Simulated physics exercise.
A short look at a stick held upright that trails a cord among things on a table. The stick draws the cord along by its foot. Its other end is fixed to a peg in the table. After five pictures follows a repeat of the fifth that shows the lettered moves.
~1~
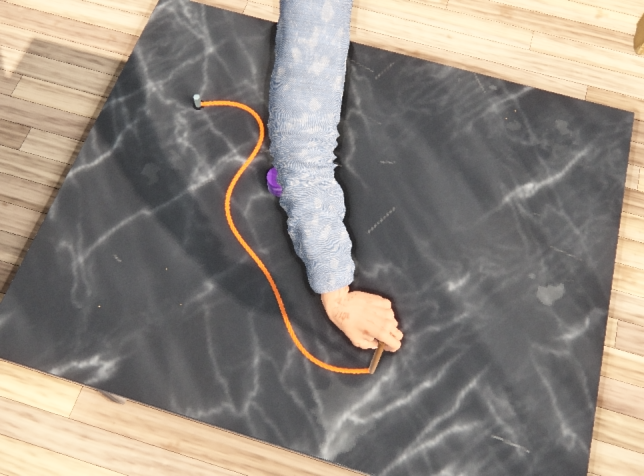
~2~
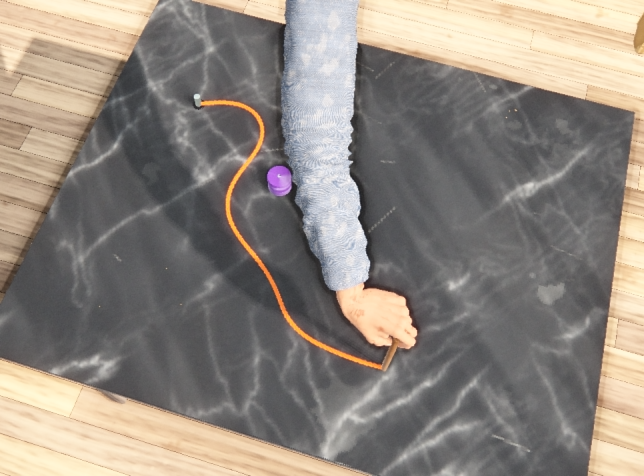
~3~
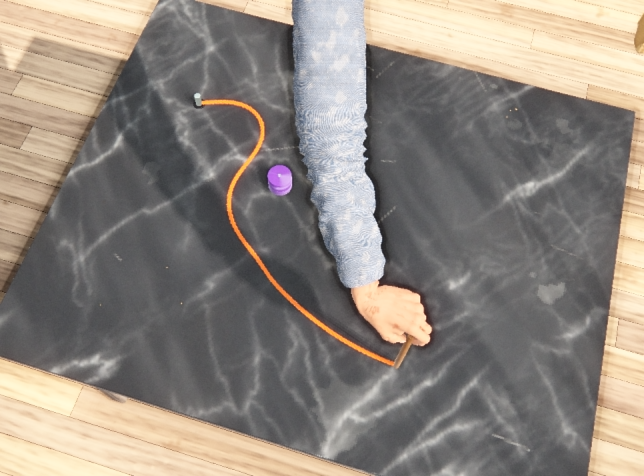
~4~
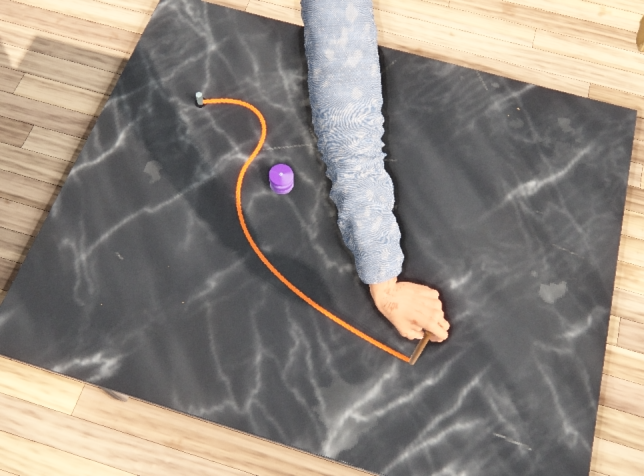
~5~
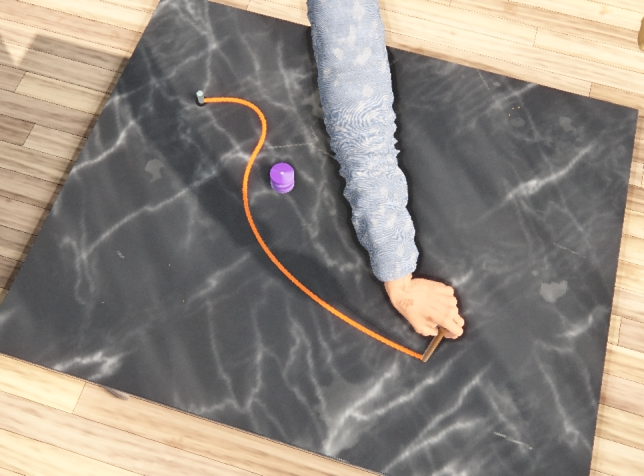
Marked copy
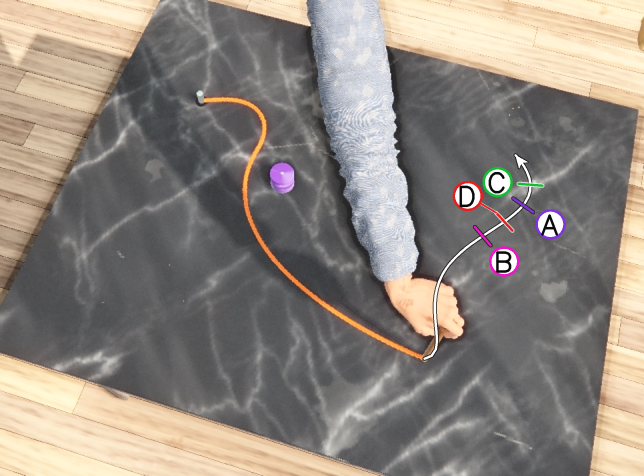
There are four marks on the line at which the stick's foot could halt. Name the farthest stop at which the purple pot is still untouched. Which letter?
No farther than D.
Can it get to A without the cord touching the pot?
No.
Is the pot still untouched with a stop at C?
No.
On the marked copy, A at (523, 205); B at (483, 236); C at (530, 185); D at (504, 222); the route from (424, 359) via (471, 244) to (516, 155).
With D. Early on, foot of the stick (435, 301), middle of the cord (259, 228).
Further on, foot of the stick (463, 251), middle of the cord (261, 227).
At the end, foot of the stick (504, 222), middle of the cord (295, 216); nothing has been touched.
As for the rest, A brings the cord against the pot; B is safe but short; C brings the cord against the pot.
